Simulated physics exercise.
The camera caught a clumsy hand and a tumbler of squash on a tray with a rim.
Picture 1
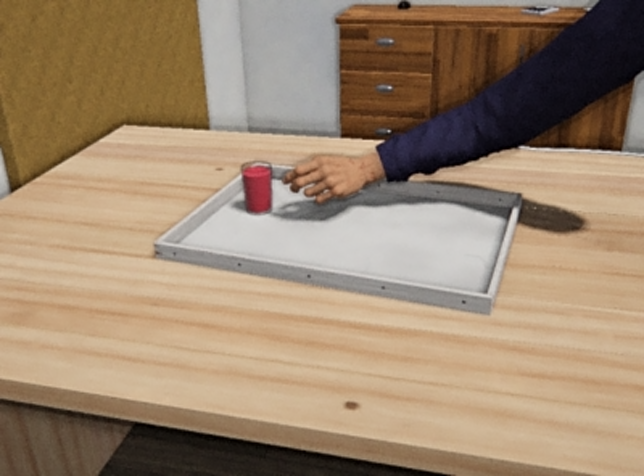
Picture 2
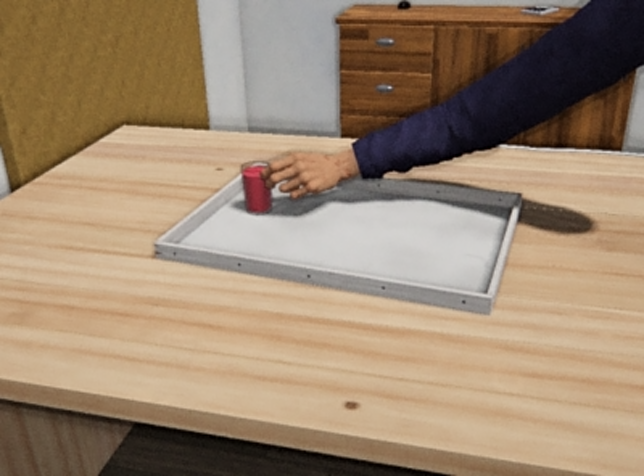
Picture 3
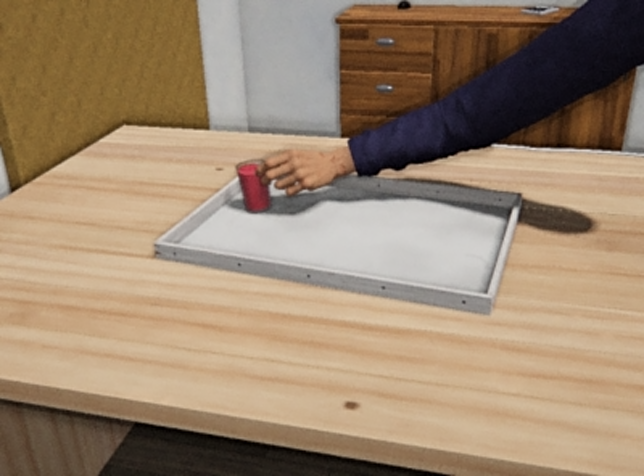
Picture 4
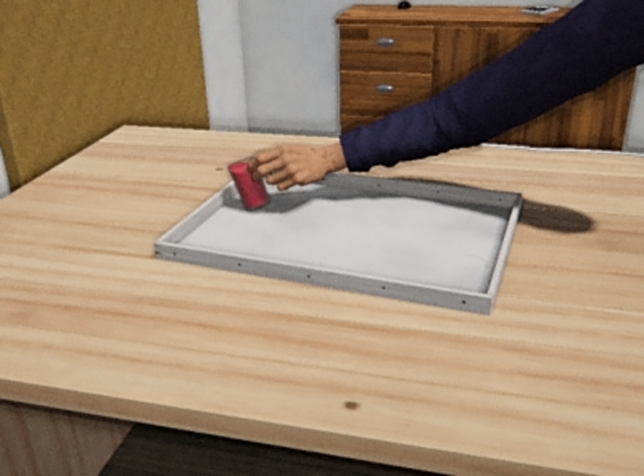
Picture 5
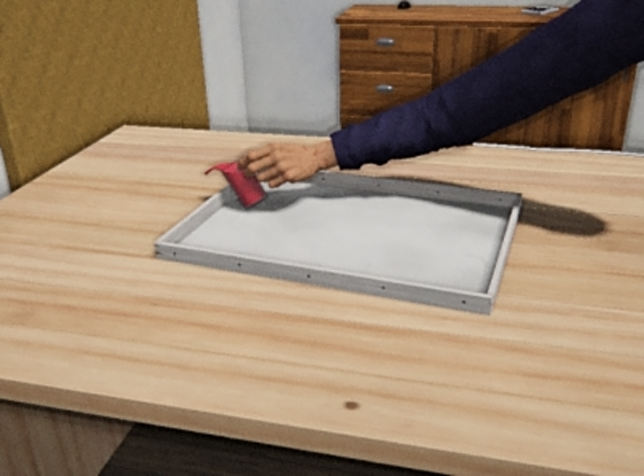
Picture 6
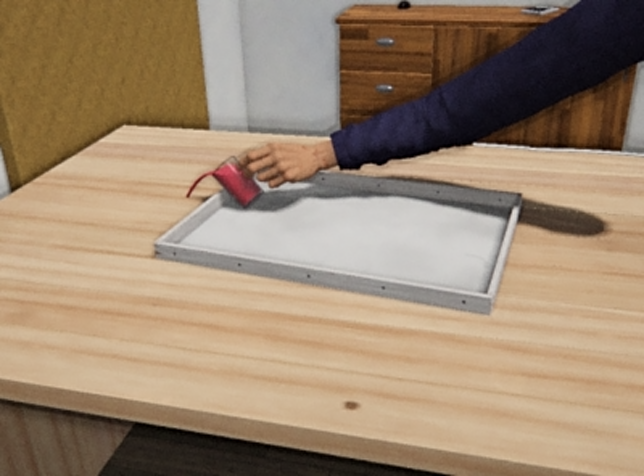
The clip shows a hand reaching from the right to a tumbler of red squash on a rimmed tray, then pushing it so that it tilts left and red liquid pours over its lip.
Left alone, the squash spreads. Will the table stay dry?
I expect the tray will fail to catch the spill.
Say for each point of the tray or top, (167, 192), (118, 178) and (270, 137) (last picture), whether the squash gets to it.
Checking each in turn gives in the spill, in the spill and out of the spill.
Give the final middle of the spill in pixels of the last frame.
The centre comes to rest around (115, 182).
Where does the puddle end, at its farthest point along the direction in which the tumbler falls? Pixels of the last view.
It gets to somewhere near (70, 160) in the last picture.
A moment on, the tumbler lies across the rim; the puddle covers about as much as a plate; it spreads outside the tray.
Further on, the puddle covers about as much as a tray; it spreads outside the tray.
When it is over, the puddle covers about as much as a tray; it spreads outside the tray.
